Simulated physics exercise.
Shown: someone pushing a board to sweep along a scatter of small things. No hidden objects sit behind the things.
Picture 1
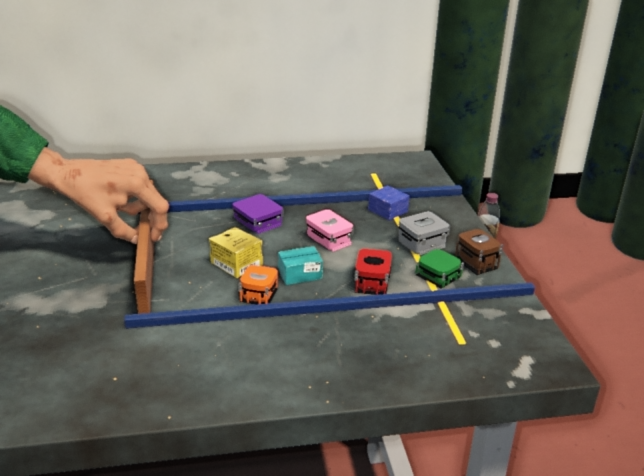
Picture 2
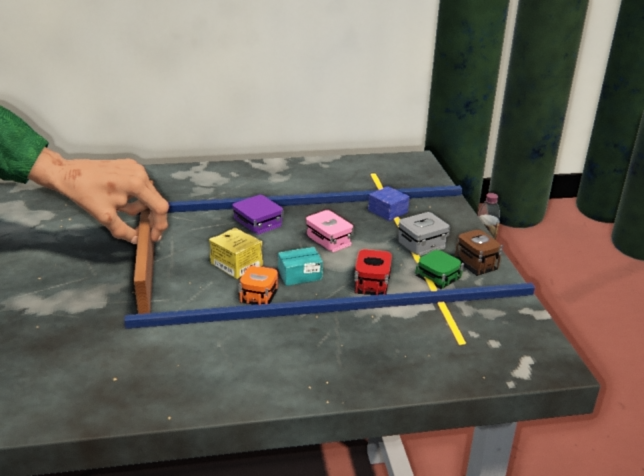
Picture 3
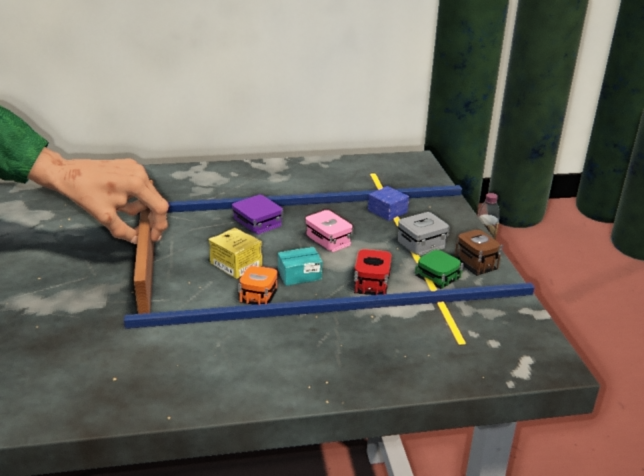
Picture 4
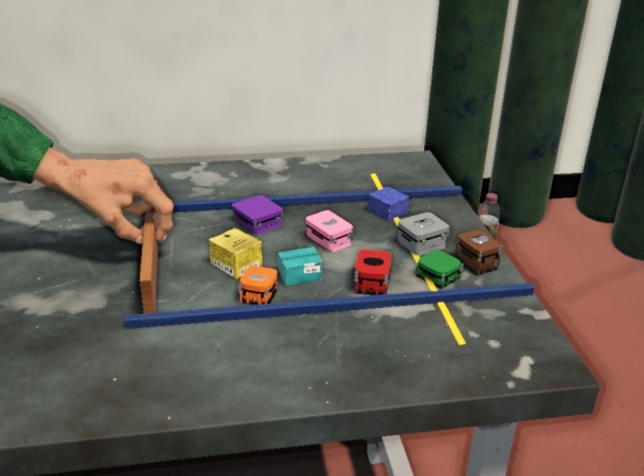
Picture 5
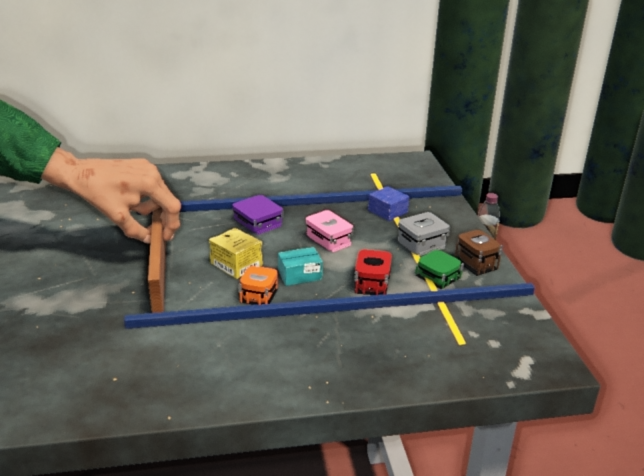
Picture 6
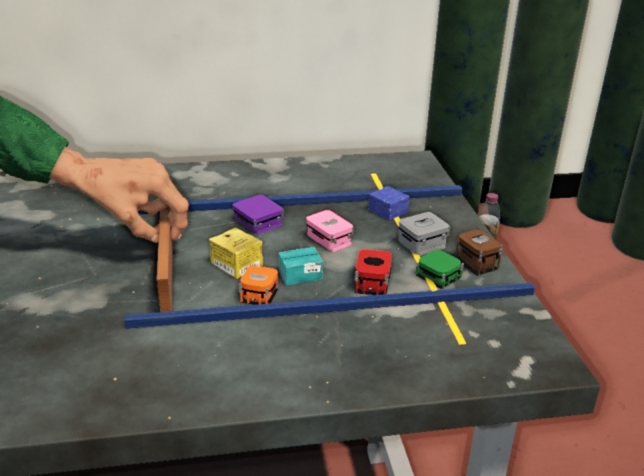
A hand in a green sleeve sliding a brown board slightly right between blue rails, the colourful small cases ahead staying still.
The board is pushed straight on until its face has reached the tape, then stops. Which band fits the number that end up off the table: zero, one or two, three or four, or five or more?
The band is one or two.
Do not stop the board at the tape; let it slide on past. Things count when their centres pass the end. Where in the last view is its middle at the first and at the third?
I'd put it close to (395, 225) and later close to (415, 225).
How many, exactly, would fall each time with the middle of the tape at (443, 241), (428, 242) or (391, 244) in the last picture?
So, one try after another, the floor gets 3, then 3, then 0.
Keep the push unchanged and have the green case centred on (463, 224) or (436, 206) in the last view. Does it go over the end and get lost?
First spot: Safe; second: Safe.
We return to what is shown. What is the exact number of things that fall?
It is 1, no more and no fewer.
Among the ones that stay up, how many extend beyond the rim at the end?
That adds up to 2.
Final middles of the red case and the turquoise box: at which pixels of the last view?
First (483, 274), then (464, 254).
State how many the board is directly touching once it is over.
So the total is 3.
Early on, none off yet; brown case at rest near (478, 252); grey case at rest near (423, 234); green case at rest near (439, 269).
A while later, none off yet; brown case travelled a little near (495, 249); grey case travelled about its own width near (462, 233); green case travelled about its own width near (479, 267).
Finally, the number that fall off is one or two; lost, brown case.
